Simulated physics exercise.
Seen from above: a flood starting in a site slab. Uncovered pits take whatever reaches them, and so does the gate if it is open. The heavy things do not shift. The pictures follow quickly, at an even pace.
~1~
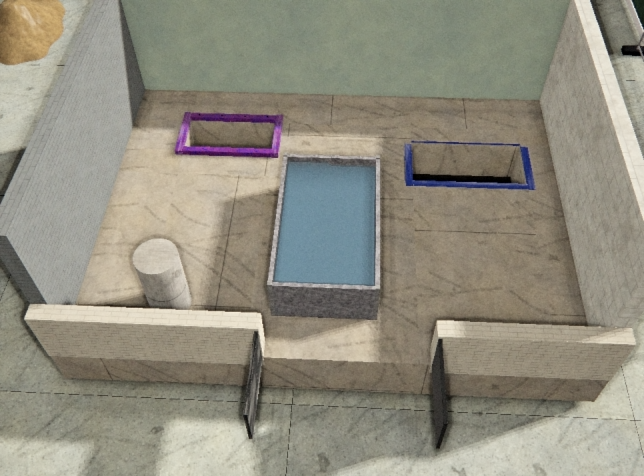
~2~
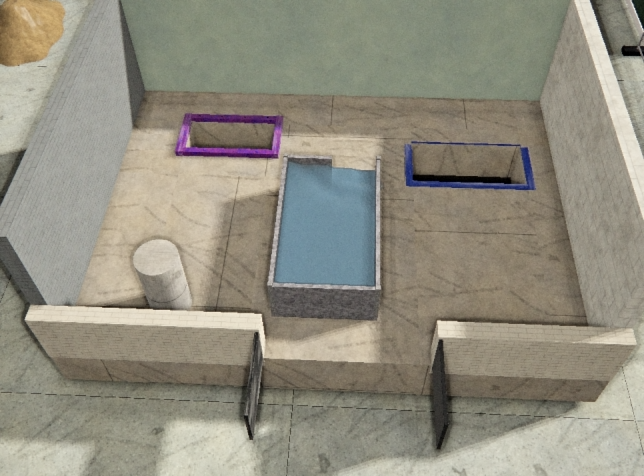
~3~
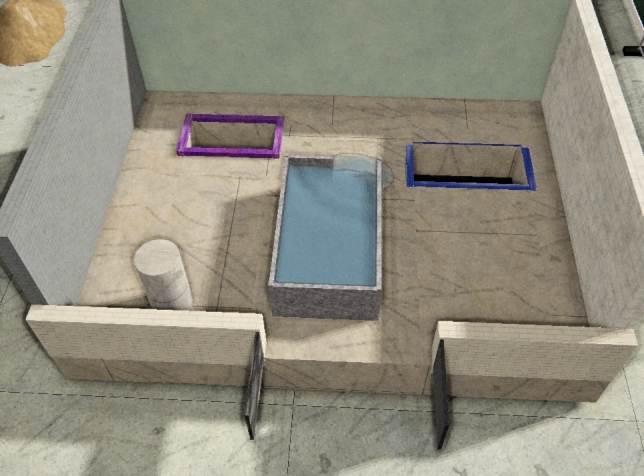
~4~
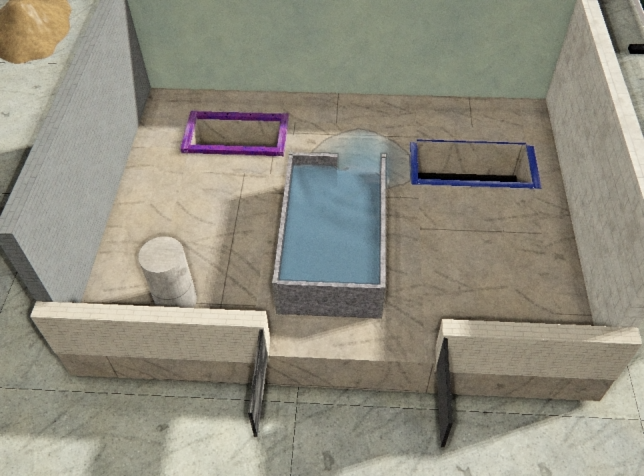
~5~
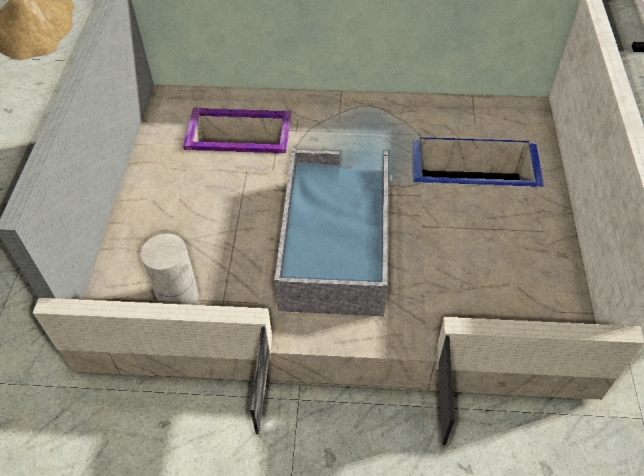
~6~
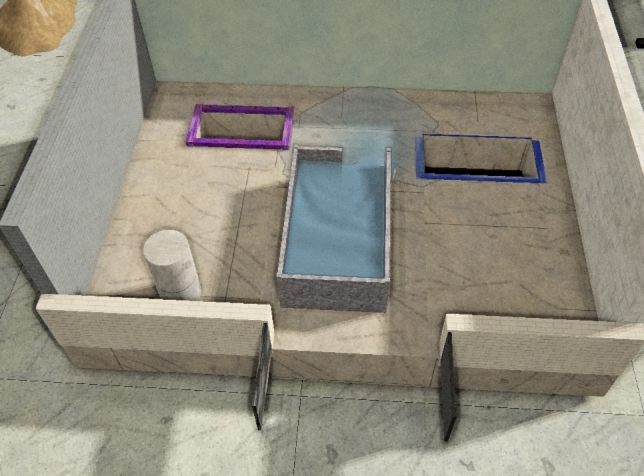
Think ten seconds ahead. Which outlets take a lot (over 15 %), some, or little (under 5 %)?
In the end: The gate takes under 5 %; the purple pit takes under 5 %; the blue pit takes over 15 %.
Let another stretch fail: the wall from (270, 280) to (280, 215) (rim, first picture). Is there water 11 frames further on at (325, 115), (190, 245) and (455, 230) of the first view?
In that order: Not flooded, covered, no water.
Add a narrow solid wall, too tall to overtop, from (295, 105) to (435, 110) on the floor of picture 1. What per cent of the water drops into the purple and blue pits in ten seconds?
Per cent: Purple 6, blue 30.
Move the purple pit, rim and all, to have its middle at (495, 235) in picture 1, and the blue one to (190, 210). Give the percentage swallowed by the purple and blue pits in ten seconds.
Per cent: Purple 4, blue 14.
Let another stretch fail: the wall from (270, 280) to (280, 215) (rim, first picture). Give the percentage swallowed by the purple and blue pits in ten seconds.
Per cent: Purple 4, blue 12.
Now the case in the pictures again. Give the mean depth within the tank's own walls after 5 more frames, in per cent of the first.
Roughly 76 per cent.
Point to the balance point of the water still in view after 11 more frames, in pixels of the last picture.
Close to (354, 192).
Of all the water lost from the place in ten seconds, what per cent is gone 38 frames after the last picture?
About 60 per cent.
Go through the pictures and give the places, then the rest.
Still water in the water tank at (328, 220), in the first frame.
The front is at a hidden place, out from the gap on the water tank's far side, in the second frame.
The front is at a hidden place, out from the gap on the water tank's far side, in the third frame.
Water pours out on the water tank's far side and has run to (372, 134), in the fourth frame.
The front is at (369, 109), out from the gap on the water tank's far side, in the fifth frame.
The front is at (388, 88), out from the gap on the water tank's far side, in the sixth frame.
A moment on, water covers 15 % of the floor; the gate 0 %, the purple pit 0 %, the blue pit 2 %.
Next, water covers 25 % of the floor; the gate 0 %, the purple pit 0 %, the blue pit 4 %.
Then, water covers 35 % of the floor; the gate 0 %, the purple pit 0 %, the blue pit 7 %.
Later, water covers 65 % of the floor; the gate 0 %, the purple pit 1 %, the blue pit 16 %.
In the end, water covers 80 % of the floor; the gate 1 %, the purple pit 1 %, the blue pit 27 %.
